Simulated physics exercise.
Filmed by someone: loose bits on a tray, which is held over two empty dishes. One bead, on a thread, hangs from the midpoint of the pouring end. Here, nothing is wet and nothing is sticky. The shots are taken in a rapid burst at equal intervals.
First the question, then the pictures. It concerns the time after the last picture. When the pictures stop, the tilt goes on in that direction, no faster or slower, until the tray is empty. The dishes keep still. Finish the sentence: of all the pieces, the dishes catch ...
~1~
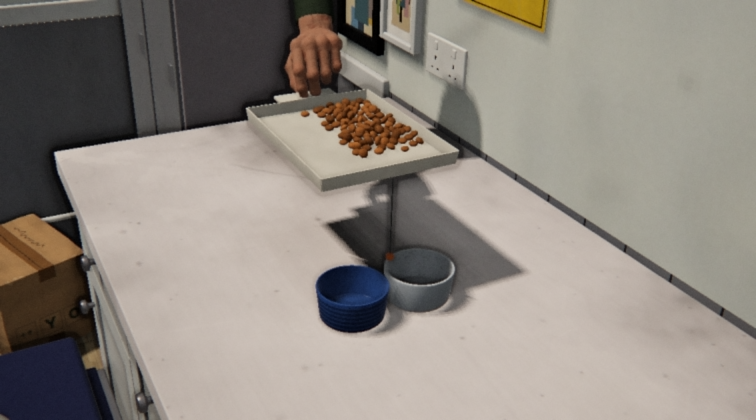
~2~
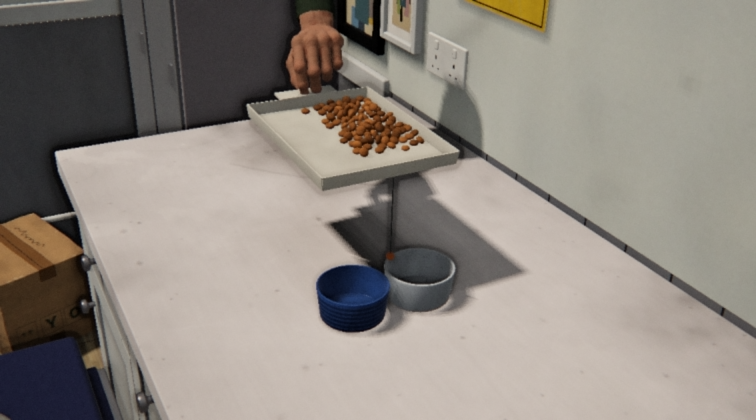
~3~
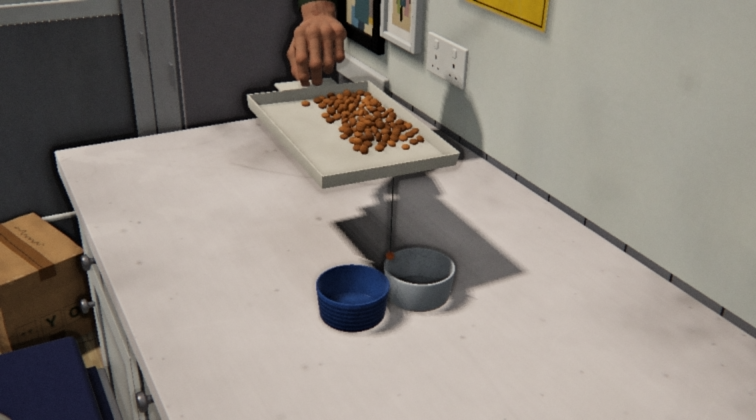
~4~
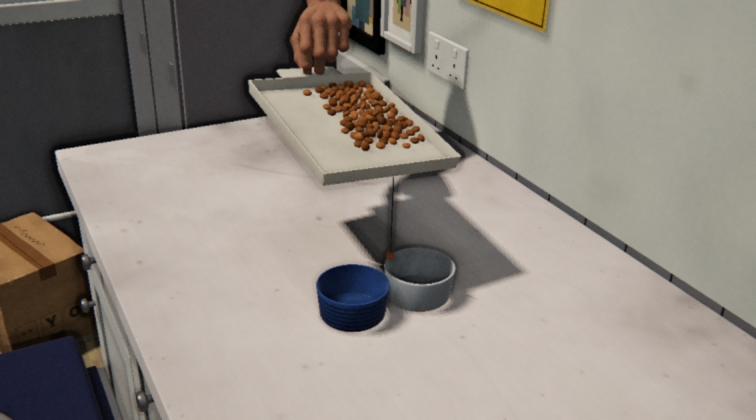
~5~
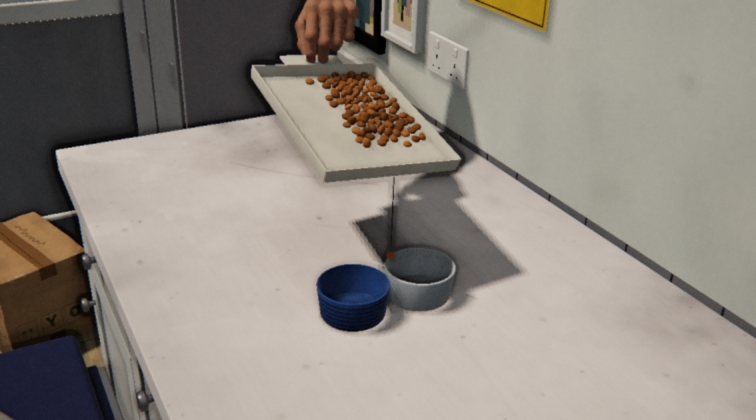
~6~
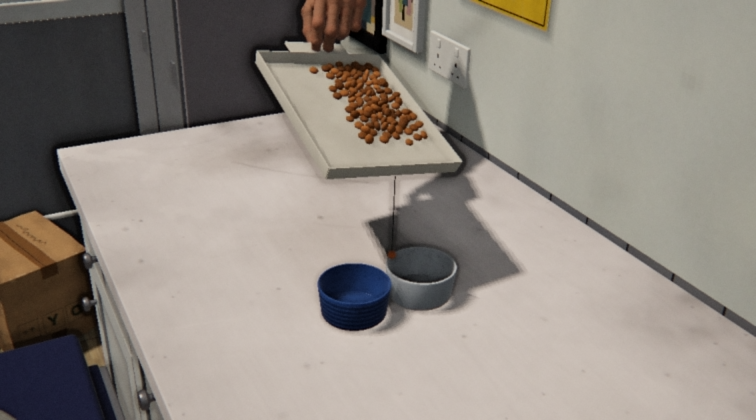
... fewer than half.
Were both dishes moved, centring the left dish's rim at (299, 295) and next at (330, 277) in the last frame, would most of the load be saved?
Taking them in turn, it's short of half and then short of half.
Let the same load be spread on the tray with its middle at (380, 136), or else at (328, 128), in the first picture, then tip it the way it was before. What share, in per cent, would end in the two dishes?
First case around 40 %, second case around 30 %.
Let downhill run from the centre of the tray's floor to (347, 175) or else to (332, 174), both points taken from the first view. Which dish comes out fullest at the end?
Well, at the first place the left-side one, and at the second the left-side one.
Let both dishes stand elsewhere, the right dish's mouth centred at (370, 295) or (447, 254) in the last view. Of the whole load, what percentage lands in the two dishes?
Roughly 0% the first time and 90% the second time.
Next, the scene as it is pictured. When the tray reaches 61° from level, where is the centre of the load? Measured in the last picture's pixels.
Around (431, 145).
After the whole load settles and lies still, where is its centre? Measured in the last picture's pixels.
Near (465, 284), more or less.
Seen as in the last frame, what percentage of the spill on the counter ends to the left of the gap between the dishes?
It amounts to some 0 percent.
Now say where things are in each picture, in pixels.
The first picture shows corners of the pouring end near (322, 178) and (457, 150), level; middle of the load near (360, 125), bits of cat kibble; left dish near (369, 316); right dish near (437, 296); bead on its thread near (390, 256).
The second picture shows corners of the pouring end near (323, 177) and (457, 151), level; middle of the load near (361, 123).
The third picture shows corners of the pouring end near (323, 175) and (458, 152), tipped barely, lowest at the right corner; middle of the load near (361, 119).
The fourth picture shows corners of the pouring end near (325, 172) and (458, 155), tipped a little, lowest at the right corner; middle of the load near (362, 112).
The fifth picture shows corners of the pouring end near (327, 170) and (459, 158), tipped a little, lowest at the right corner; middle of the load near (364, 106).
The sixth picture shows corners of the pouring end near (330, 167) and (460, 161), tipped clearly, lowest at the right corner; middle of the load near (368, 99); left dish near (371, 314); right dish near (439, 294).
Shortly afterwards, tray tipped steeply; all but a few on the tray; only a few in the air.
Next, tray tipped right over; near a third on the tray; a little in the right dish; near half outside both; a little in the air.
Some moments later, tray tipped past a quarter turn; near a quarter in the right dish; near two thirds outside both; only a few in the air.
In the end, tray tipped past a quarter turn; none at all in the left dish; near a quarter in the right dish; near two thirds outside both.
